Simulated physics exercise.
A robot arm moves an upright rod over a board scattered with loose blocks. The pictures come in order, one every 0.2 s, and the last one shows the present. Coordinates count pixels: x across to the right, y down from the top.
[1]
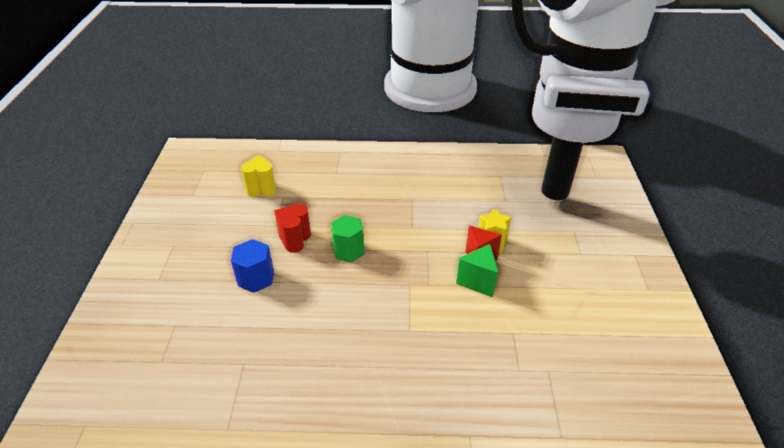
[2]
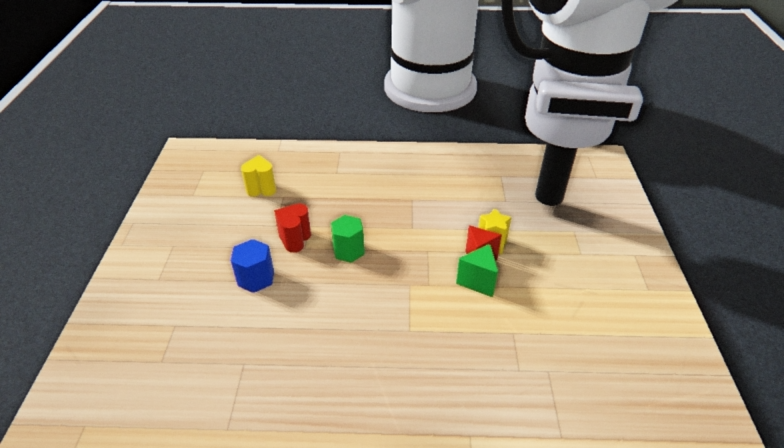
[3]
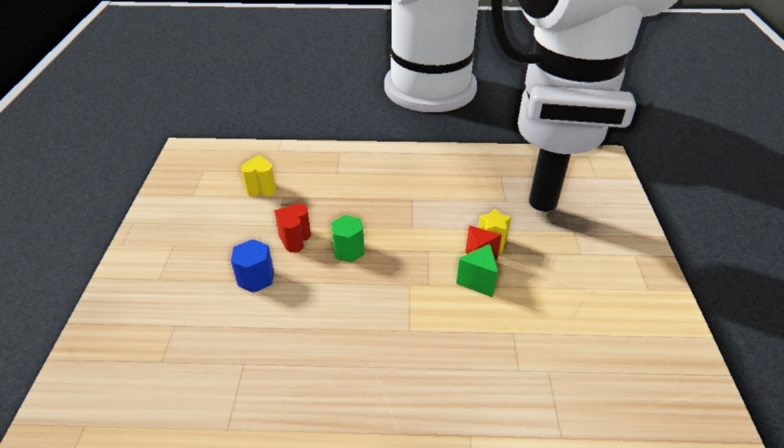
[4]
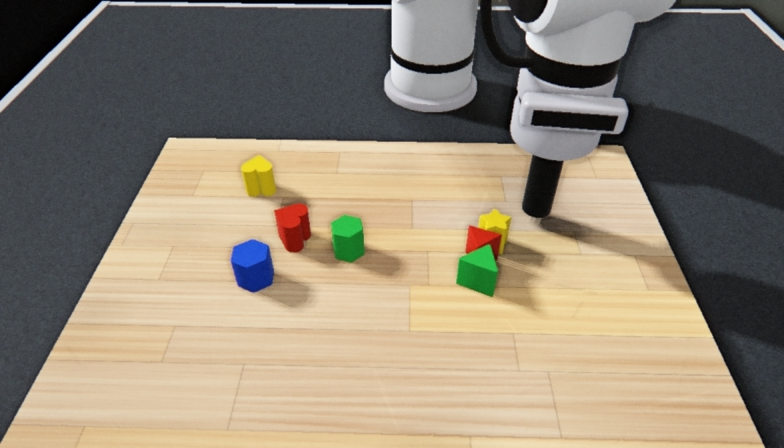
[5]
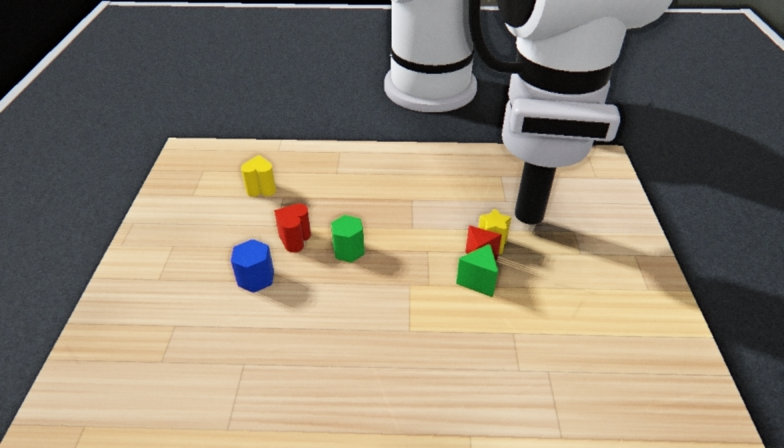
On a light wooden board scattered with colored blocks, a white robot arm moves its upright black rod steadily down and to the left, nearing the yellow star beside the red and green three-sided blocks, while every block stays still.
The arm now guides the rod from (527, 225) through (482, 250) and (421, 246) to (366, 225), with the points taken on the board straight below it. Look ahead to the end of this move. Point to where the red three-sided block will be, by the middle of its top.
Pixel (433, 262).
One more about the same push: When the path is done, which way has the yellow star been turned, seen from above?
Short answer: Counterclockwise.
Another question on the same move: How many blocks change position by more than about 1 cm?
There will be two blocks that move more than 1 cm.
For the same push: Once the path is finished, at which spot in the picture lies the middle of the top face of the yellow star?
Expect it around (427, 241).
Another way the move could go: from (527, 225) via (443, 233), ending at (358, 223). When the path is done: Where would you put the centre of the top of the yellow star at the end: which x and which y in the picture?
At (475, 227).
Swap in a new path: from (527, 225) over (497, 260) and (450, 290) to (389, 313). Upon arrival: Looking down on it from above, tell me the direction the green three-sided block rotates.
Seen from overhead, it turns anticlockwise.
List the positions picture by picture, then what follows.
Rod tip (555, 192); block tops, green three-sided block (482, 258); red three-sided block (483, 235); yellow star (496, 219), in the first picture.
Rod (549, 197); blocks unchanged, in the second picture.
Rod (543, 203); blocks unchanged, in the third picture.
Rod (536, 209); blocks unchanged, in the fourth picture.
Rod (529, 215); green three-sided block (482, 258); red three-sided block (483, 235); yellow star (496, 219), in the fifth picture.
On the path given first. One third of the way, rod (483, 241); red three-sided block (454, 251); yellow star (463, 236), turned 15° clockwise.
Two thirds of the way, rod (421, 236); red three-sided block (433, 262), turned 30° anticlockwise; yellow star (427, 241), turned 40° anticlockwise.
At the end, rod (366, 215); green three-sided block in place; red three-sided block (433, 262), turned 30° anticlockwise; yellow star (427, 241), turned 40° anticlockwise.
